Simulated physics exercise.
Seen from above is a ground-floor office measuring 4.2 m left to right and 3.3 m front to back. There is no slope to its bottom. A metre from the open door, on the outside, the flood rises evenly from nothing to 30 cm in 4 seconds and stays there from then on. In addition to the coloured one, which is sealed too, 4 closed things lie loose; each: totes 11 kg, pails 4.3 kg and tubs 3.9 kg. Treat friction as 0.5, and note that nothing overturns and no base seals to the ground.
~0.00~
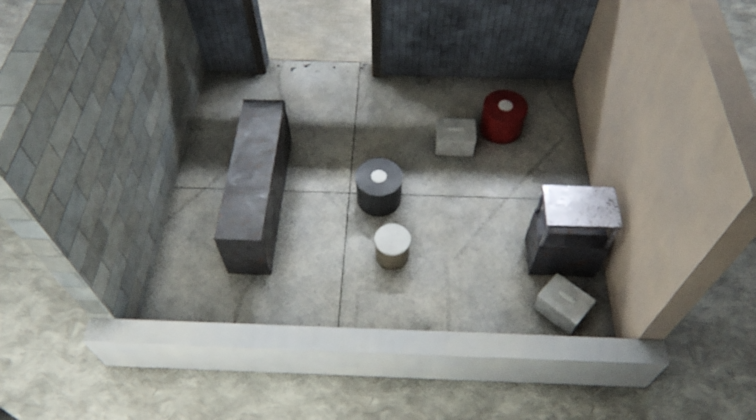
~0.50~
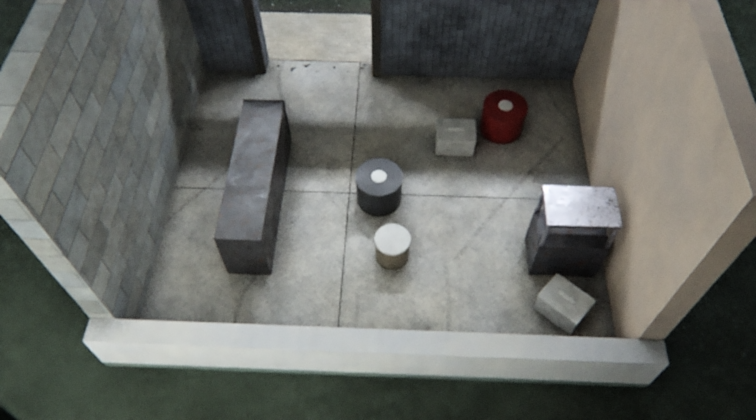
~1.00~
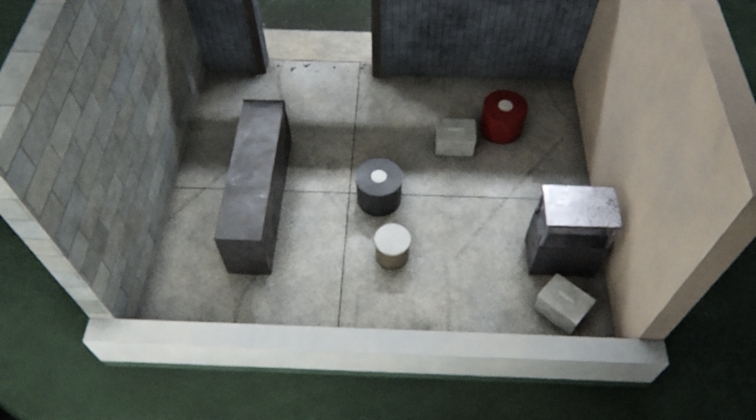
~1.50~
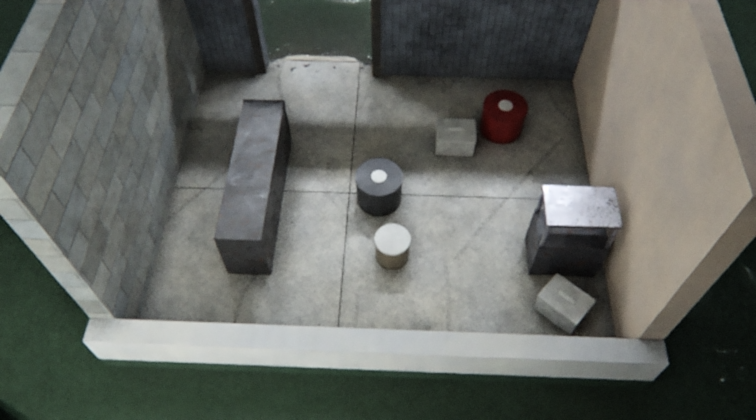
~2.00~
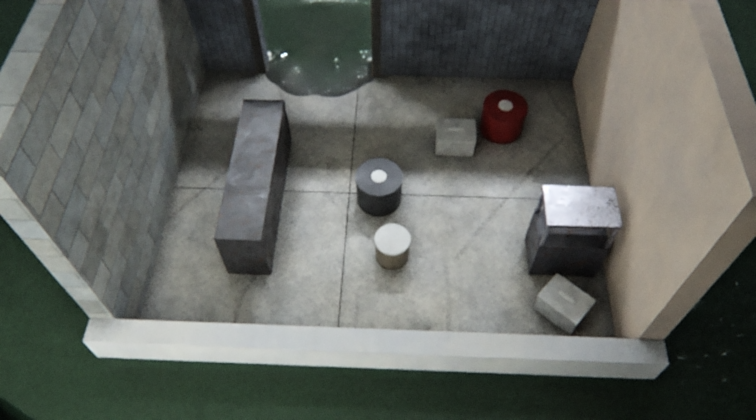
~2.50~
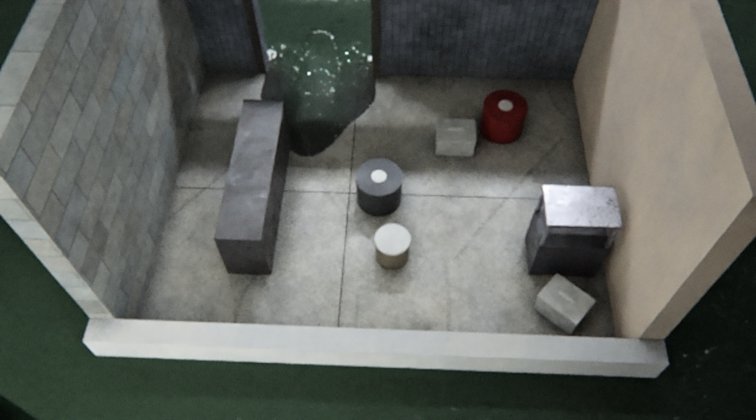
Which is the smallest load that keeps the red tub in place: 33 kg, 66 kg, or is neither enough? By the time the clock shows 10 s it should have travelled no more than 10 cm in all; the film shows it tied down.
Pick: The smaller mass.
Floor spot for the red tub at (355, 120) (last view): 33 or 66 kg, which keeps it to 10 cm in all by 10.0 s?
Result: Heavy passes, light fails.
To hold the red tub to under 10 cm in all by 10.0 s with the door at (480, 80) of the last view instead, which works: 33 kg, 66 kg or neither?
Lab note: Upper mass required.
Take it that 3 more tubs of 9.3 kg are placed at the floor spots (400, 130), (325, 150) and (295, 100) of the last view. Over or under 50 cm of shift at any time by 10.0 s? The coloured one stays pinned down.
Spot one stays inside, spot two crosses the limit, spot three crosses the limit.
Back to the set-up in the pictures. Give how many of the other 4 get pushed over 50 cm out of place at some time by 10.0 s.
By my count, 3.
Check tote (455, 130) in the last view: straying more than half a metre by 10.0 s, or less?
Result: Threshold not reached.
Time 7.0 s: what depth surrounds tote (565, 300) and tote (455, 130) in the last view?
Around 22 cm and 3 cm.
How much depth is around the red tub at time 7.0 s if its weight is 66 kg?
Close to 1 cm deep.
After 3.5 s the red tub would be 0 cm from its start with 33 kg and 0 cm from its start with 66 kg; 0 cm of water round it then.
After 4.5 s the red tub would be 0 cm from its start with 33 kg and 0 cm from its start with 66 kg; 0 cm of water round it then.
After 7.0 s the red tub would be 0 cm from its start with 33 kg and 0 cm from its start with 66 kg; 1 cm of water round it then.
After 10.0 s the red tub would be 0 cm from its start with 33 kg and 0 cm from its start with 66 kg; 8 cm of water round it then.
